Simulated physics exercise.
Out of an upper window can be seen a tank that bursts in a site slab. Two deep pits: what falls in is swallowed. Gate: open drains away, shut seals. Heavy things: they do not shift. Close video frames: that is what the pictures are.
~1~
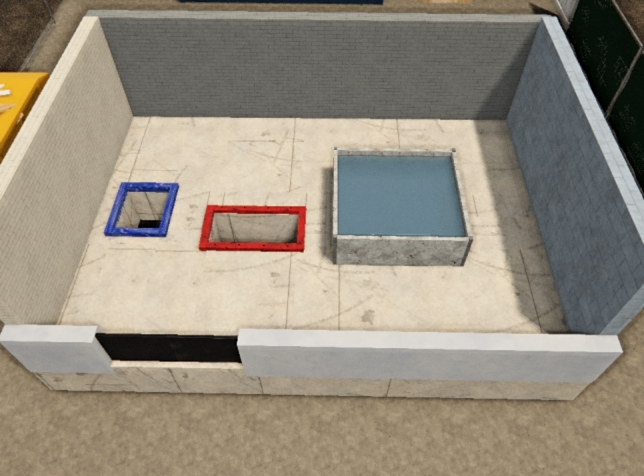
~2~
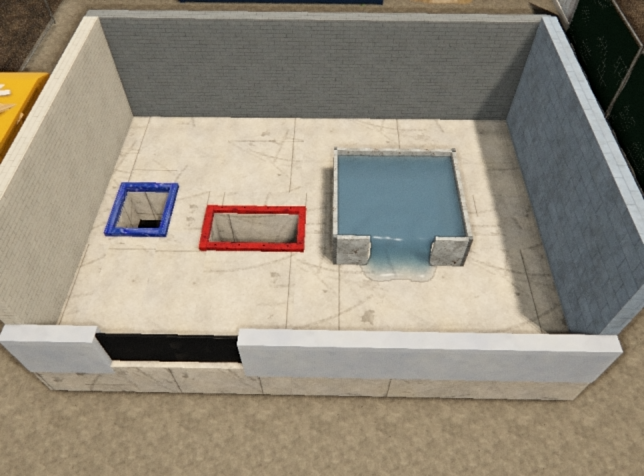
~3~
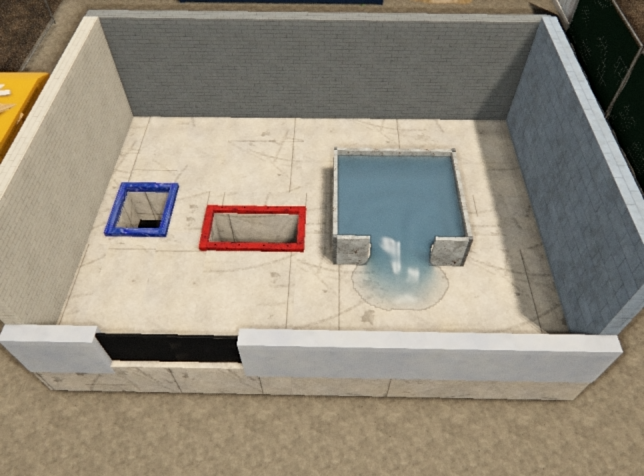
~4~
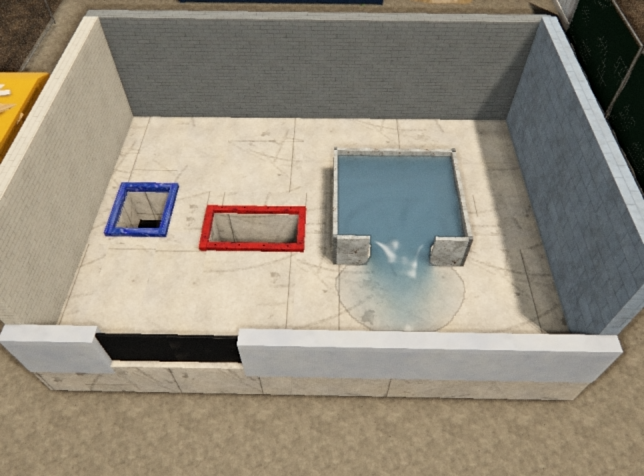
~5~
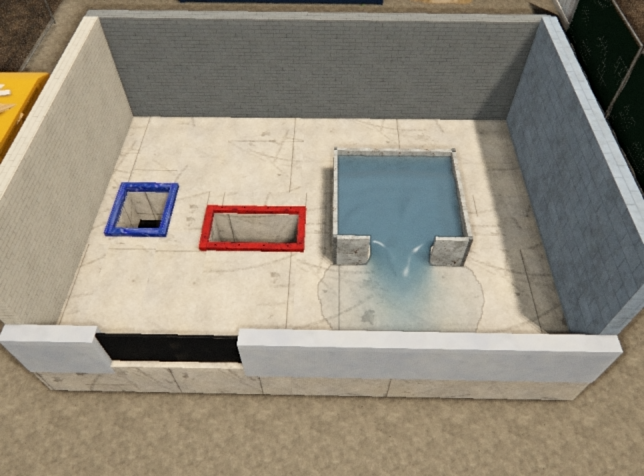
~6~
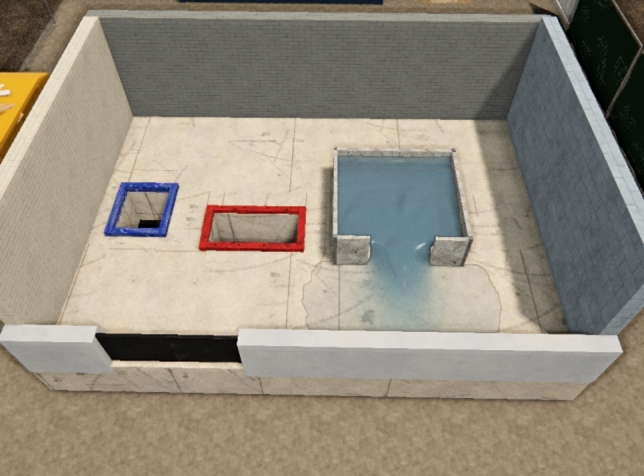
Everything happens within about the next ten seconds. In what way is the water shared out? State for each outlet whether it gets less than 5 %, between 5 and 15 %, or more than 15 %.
Outcome. The gate gets less than 5 %. The red pit gets less than 5 %. The blue pit gets less than 5 %.
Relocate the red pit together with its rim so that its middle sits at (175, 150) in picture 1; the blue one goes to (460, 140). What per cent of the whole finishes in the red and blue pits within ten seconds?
My answer: Red gets 0 percent, blue gets 6 percent.
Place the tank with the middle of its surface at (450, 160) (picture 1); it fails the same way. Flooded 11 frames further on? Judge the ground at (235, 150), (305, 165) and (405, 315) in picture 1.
Well, first one stays dry, second one stays dry, third one got wet.
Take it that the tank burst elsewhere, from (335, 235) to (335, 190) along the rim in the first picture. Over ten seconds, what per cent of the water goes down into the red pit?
Red: 30 %.
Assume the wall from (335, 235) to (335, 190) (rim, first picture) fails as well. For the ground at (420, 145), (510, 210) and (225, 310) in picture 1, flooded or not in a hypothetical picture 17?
Taking them in order, I'd say not reached, not reached and swamped.
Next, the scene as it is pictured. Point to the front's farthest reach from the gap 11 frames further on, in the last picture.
The wet edge reaches furthest near (85, 350).
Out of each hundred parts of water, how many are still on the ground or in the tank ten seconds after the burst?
100 percent or thereabouts.
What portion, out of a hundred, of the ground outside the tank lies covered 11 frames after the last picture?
I'd say close to 25 per cent.
A moment on, water covers 15 % of the floor; the gate 0 %, the red pit 0 %, the blue pit 0 %.
Next, water covers 25 % of the floor; the gate 0 %, the red pit 0 %, the blue pit 0 %.
Then, water covers 50 % of the floor; the gate 0 %, the red pit 0 %, the blue pit 0 %.
Later, water covers 70 % of the floor; the gate 0 %, the red pit 0 %, the blue pit 1 %.
In the end, water covers 95 % of the floor; the gate 0 %, the red pit 0 %, the blue pit 1 %.
